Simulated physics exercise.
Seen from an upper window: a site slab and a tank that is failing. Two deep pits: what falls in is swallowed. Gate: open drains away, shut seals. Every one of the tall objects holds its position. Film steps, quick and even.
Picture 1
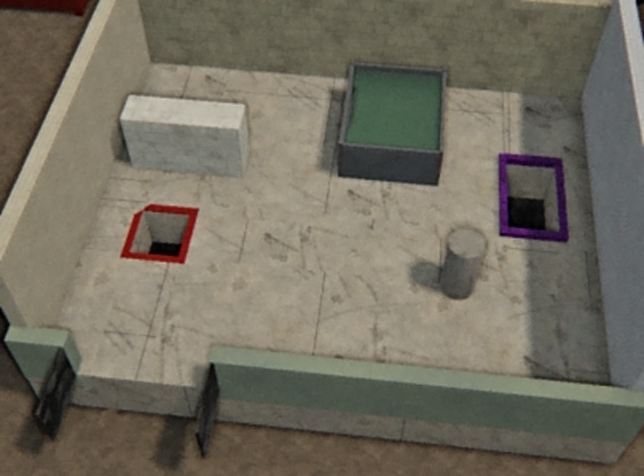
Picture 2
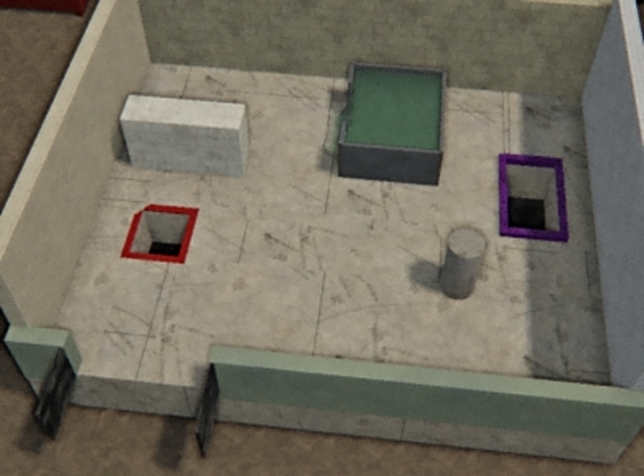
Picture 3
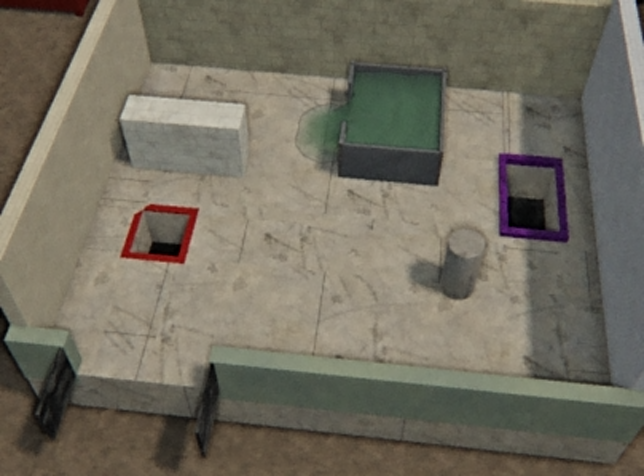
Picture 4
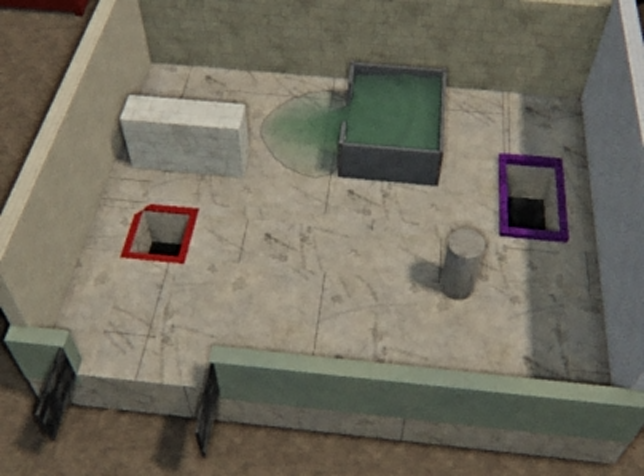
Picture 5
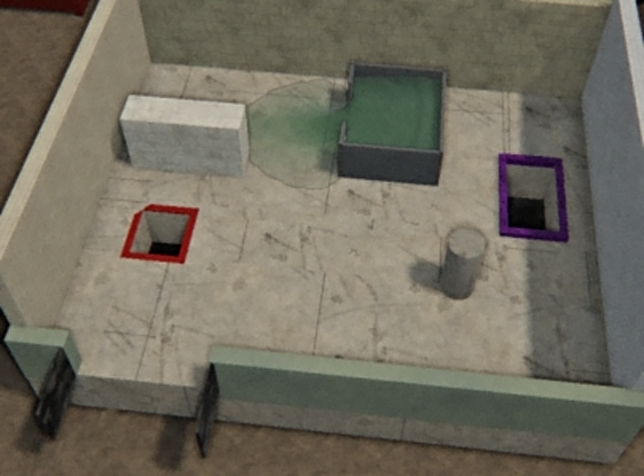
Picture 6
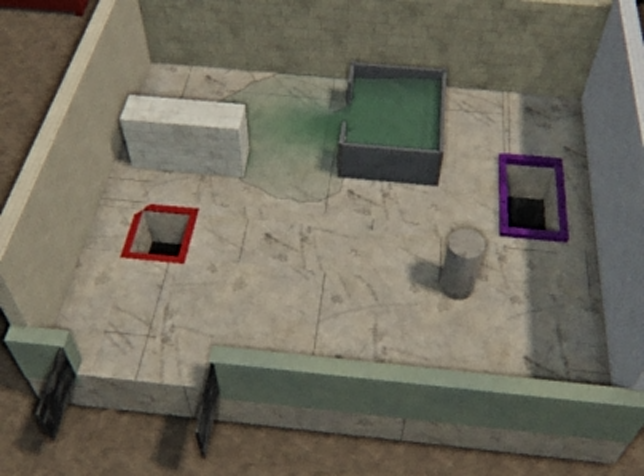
In a walled yard with a pale stone floor, green water leaked from the left side of a dark tank and spread across the slab, reaching the white block and widening toward the front.
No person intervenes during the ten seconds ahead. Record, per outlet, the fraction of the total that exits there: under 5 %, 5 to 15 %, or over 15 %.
At the end, I expect the gate to account for five up to fifteen per cent, I expect the purple pit to account for a fraction below five per cent, I expect the red pit to account for five up to fifteen per cent.
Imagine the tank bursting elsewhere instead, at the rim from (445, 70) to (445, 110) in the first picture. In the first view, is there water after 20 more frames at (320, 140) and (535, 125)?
Point one not reached, point two waterlogged.
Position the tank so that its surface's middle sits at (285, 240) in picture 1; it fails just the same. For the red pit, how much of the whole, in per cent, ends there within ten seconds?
Red: About 50 %.
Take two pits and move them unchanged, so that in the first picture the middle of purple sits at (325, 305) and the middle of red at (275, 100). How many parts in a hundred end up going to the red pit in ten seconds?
Share for the red pit: 45 percent.
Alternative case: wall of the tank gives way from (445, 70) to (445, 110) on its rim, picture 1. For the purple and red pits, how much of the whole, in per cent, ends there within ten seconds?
Shares: Purple at 15 percent, red at 0 percent.
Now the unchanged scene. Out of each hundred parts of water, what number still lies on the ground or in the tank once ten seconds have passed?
I'd say roughly 80 percent.
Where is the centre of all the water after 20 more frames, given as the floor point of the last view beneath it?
Centre of the water: Near (274, 136).
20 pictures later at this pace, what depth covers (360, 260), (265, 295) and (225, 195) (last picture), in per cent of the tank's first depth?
In that order: 0, 2 and 4 per cent.
A moment on, water covers 25 % of the floor; the gate 0 %, the purple pit 0 %, the red pit 0 %.
Next, water covers 30 % of the floor; the gate 0 %, the purple pit 0 %, the red pit 1 %.
Then, water covers 45 % of the floor; the gate 1 %, the purple pit 0 %, the red pit 3 %.
Later, water covers 45 % of the floor; the gate 5 %, the purple pit 0 %, the red pit 6 %.
In the end, water covers 70 % of the floor; the gate 10 %, the purple pit 0 %, the red pit 9 %.
